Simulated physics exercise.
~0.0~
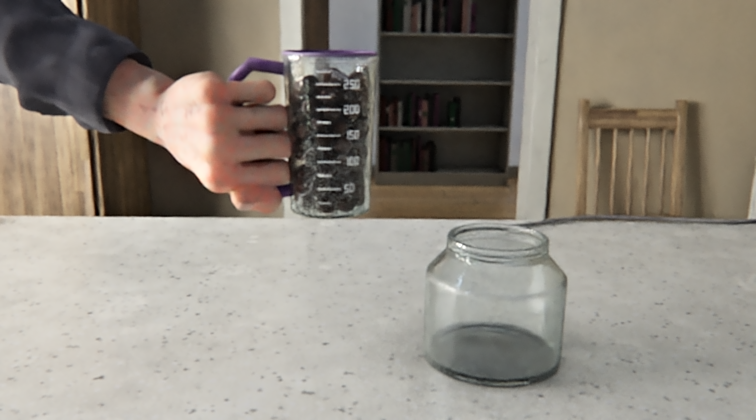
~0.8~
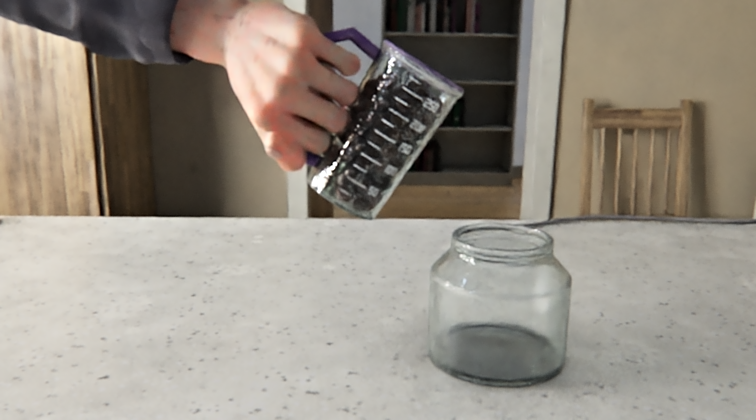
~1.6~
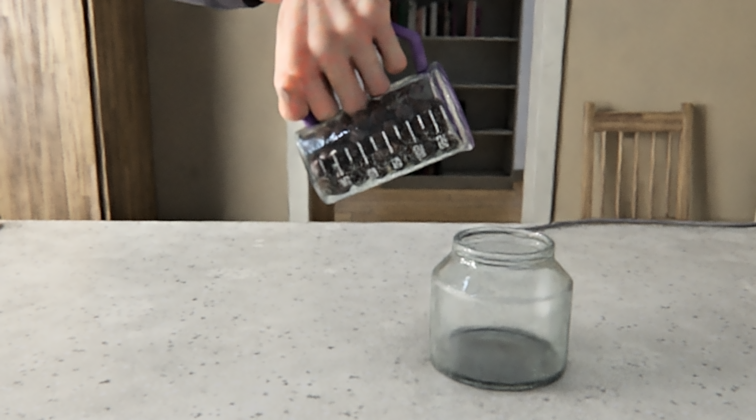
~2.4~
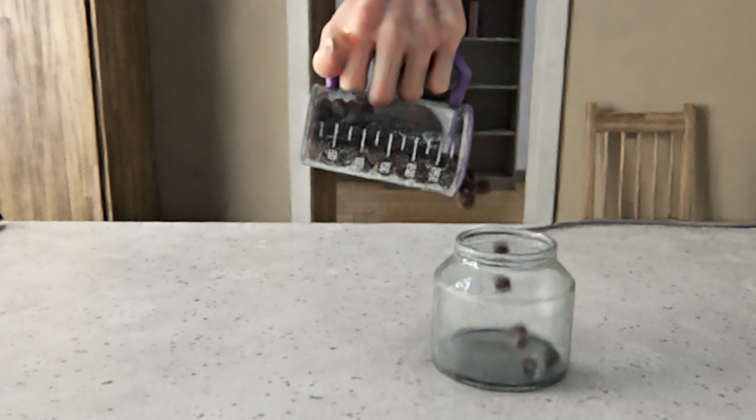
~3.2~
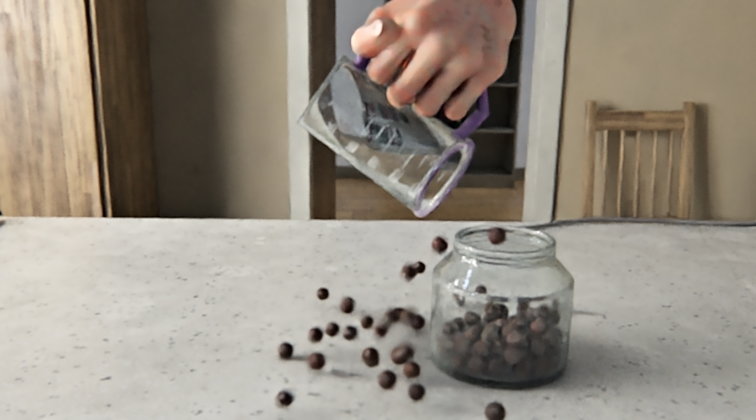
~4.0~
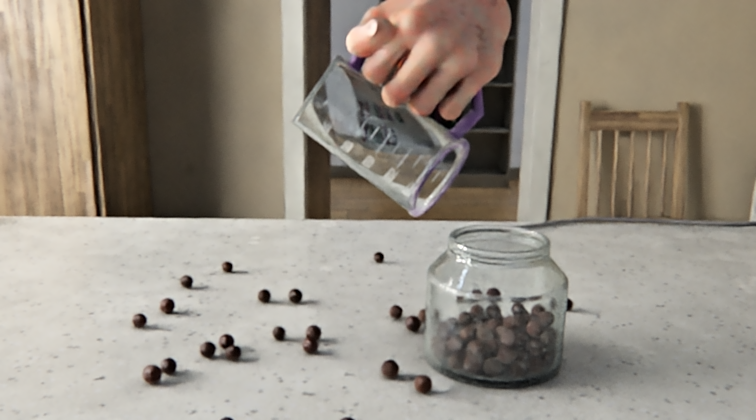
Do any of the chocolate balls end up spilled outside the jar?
Yes, some of the balls miss the jar and scatter over the table, while most end up inside it and the cup looks empty.
Hand tipping chocolate balls from a clear measuring cup into a glass jar, most landing inside while others scatter across the table.
